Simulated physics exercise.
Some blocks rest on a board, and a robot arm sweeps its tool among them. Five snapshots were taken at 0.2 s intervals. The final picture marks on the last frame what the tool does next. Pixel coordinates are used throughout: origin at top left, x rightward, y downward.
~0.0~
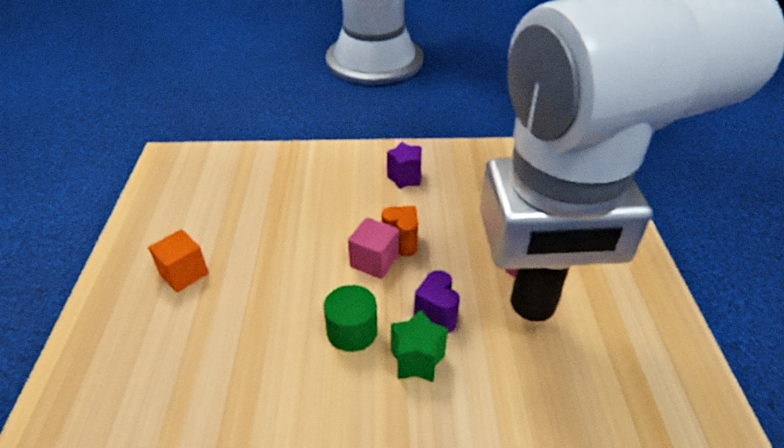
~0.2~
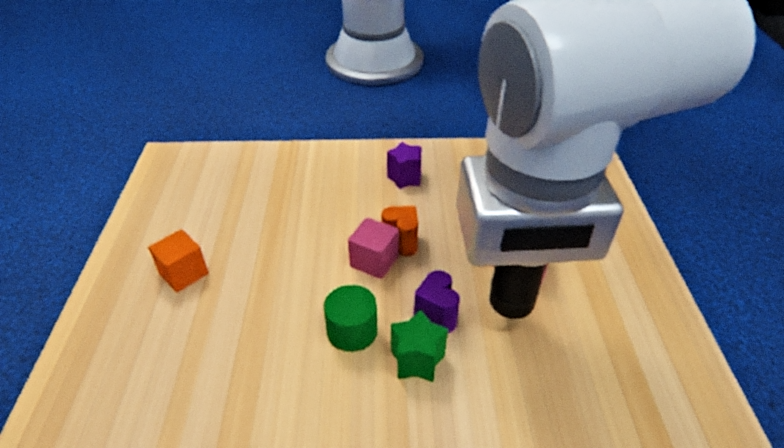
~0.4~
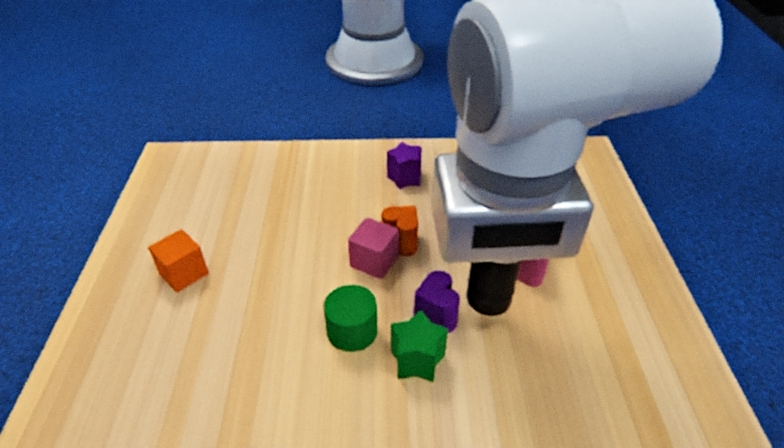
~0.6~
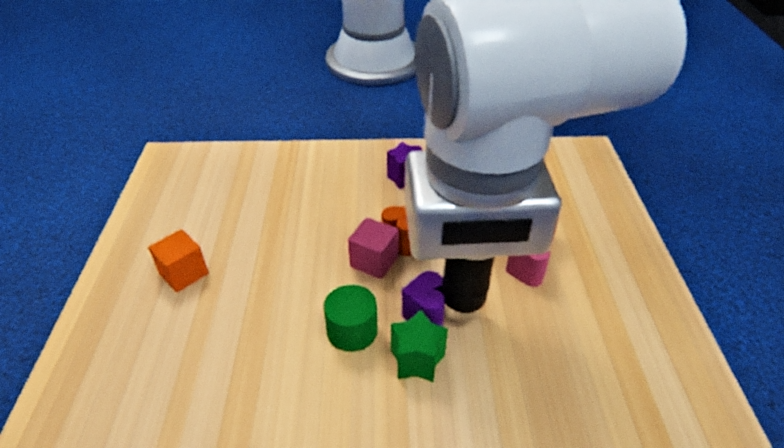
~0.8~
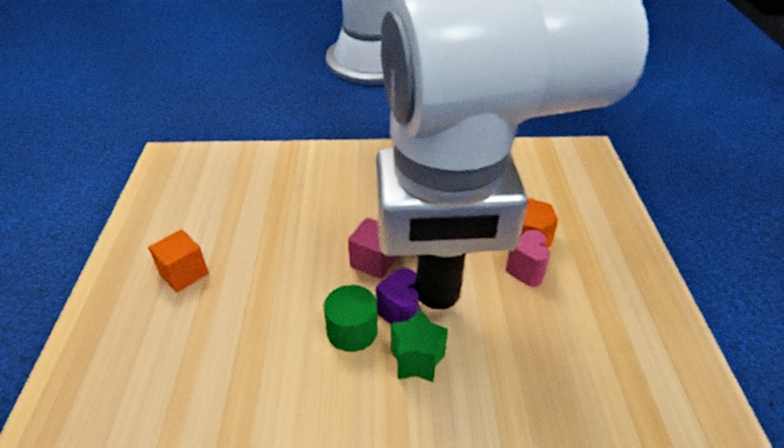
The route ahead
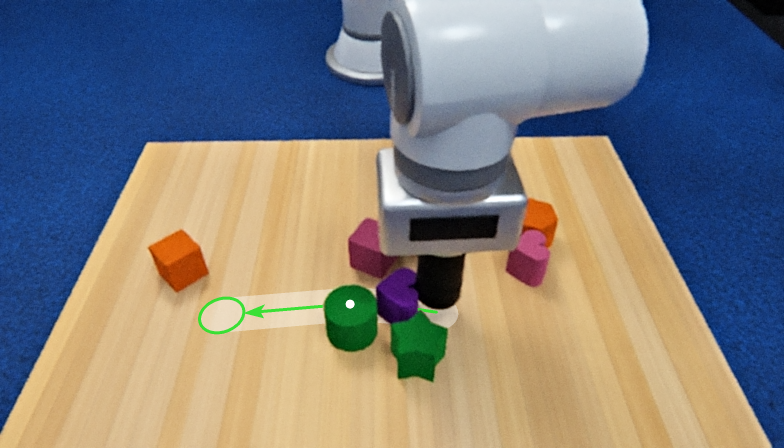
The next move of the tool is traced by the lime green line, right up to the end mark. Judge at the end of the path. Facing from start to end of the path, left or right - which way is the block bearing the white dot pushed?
It is pushed towards the left-hand side.
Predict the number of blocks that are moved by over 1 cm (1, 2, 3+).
The result: Two blocks.
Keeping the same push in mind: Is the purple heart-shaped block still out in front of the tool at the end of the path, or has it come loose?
Looking at the end of the path, the purple heart-shaped block is still being driven ahead.
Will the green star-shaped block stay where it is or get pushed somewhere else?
Once the tool is done, the green star-shaped block remains in the old spot.
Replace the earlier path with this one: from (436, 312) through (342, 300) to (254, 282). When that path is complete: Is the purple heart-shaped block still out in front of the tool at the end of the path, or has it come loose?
I believe the purple heart-shaped block keeps its place ahead of the tool.
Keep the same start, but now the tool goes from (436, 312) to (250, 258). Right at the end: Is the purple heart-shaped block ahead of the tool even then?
The answer is no.
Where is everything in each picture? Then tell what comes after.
The first frame shows tool's lower end at (533, 305); green cylinder at (350, 304); purple heart-shaped block at (439, 289); green star-shaped block at (419, 334).
The second frame shows tool at (511, 302); blocks still.
The third frame shows tool at (489, 300); blocks still.
The fourth frame shows tool at (464, 297); purple heart-shaped block at (427, 289).
The fifth frame shows tool at (438, 294); green cylinder at (350, 304); purple heart-shaped block at (401, 286); green star-shaped block at (419, 334).
Drawn move, from (436, 312) via (366, 305) and (294, 309), ending at (222, 315); the dot is on the green cylinder.
What follows on the original path. One third of the way, tool at (363, 286); green cylinder at (306, 316); purple heart-shaped block at (324, 278).
Two thirds of the way, tool at (289, 290); green cylinder at (289, 322); purple heart-shaped block at (249, 282).
At the end, tool at (216, 296); green cylinder at (289, 321); purple heart-shaped block at (175, 288); green star-shaped block still.
